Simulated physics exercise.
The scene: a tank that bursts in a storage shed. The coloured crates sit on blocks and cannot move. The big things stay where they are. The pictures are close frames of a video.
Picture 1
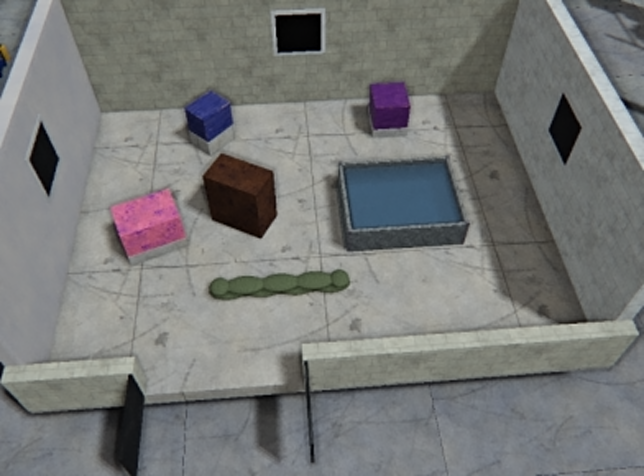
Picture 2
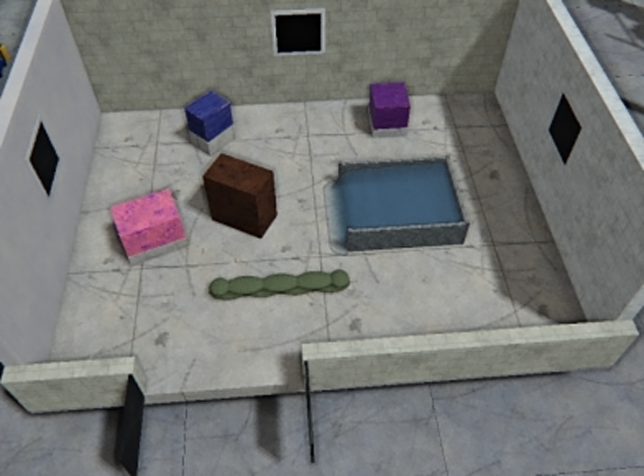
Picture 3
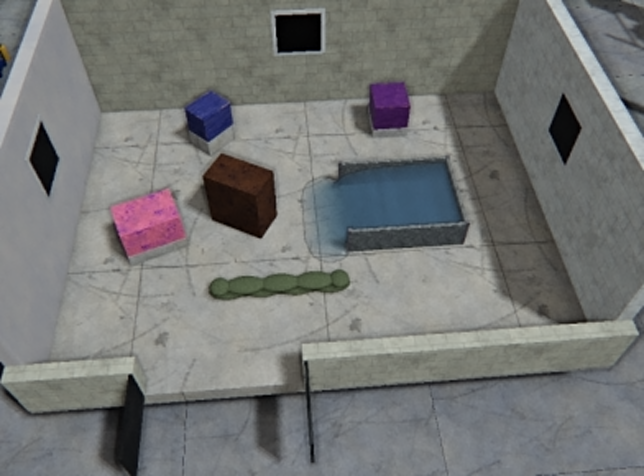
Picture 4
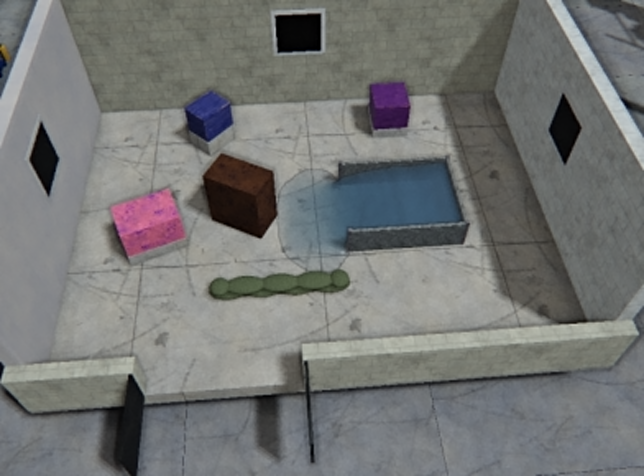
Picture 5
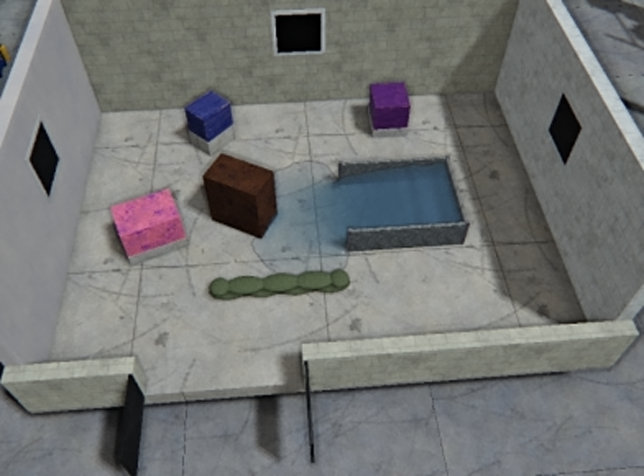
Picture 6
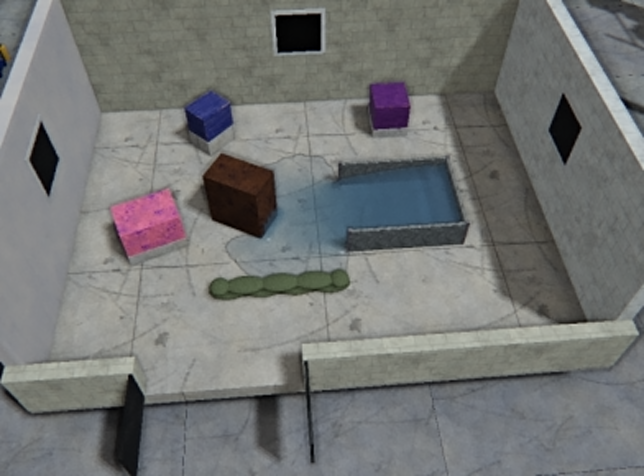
In the video, a tank of blue water stands among colored boxes inside a walled enclosure, then its left side opens and water pours out, spreading leftward across the floor to the brown block and toward the green barrier.
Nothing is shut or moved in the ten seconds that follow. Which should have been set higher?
In the end: The pink crate escapes dry; the blue crate escapes dry; the purple crate escapes dry.
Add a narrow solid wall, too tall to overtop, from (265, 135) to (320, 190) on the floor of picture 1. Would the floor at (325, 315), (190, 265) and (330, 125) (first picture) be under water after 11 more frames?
One after the other: Free of water, under water, wet.
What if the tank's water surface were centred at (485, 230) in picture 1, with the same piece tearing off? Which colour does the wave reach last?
I say the crate marked purple.
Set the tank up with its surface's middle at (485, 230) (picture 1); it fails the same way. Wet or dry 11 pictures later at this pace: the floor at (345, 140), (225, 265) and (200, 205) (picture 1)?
In turn: Dry, awash, not flooded.
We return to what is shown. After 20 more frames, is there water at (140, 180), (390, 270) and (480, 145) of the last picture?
One after the other: Under water, wet, no water.
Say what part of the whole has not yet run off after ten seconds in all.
I make it 98 per cent.
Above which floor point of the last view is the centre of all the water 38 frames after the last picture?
Close to (229, 210).
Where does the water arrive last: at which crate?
The purple-painted one.
A moment on, water covers 15 % of the floor; the pink crate water round its plinth, the blue crate water round its plinth, the purple crate not reached.
Next, water covers 25 % of the floor; the pink crate water round its plinth, the blue crate water round its plinth, the purple crate not reached.
Then, water covers 40 % of the floor; the pink crate water round its plinth, the blue crate water round its plinth, the purple crate not reached.
Later, water covers 60 % of the floor; the pink crate water round its plinth, the blue crate water round its plinth, the purple crate water round its plinth.
In the end, water covers 75 % of the floor; the pink crate stayed above the water, the blue crate stayed above the water, the purple crate stayed above the water.
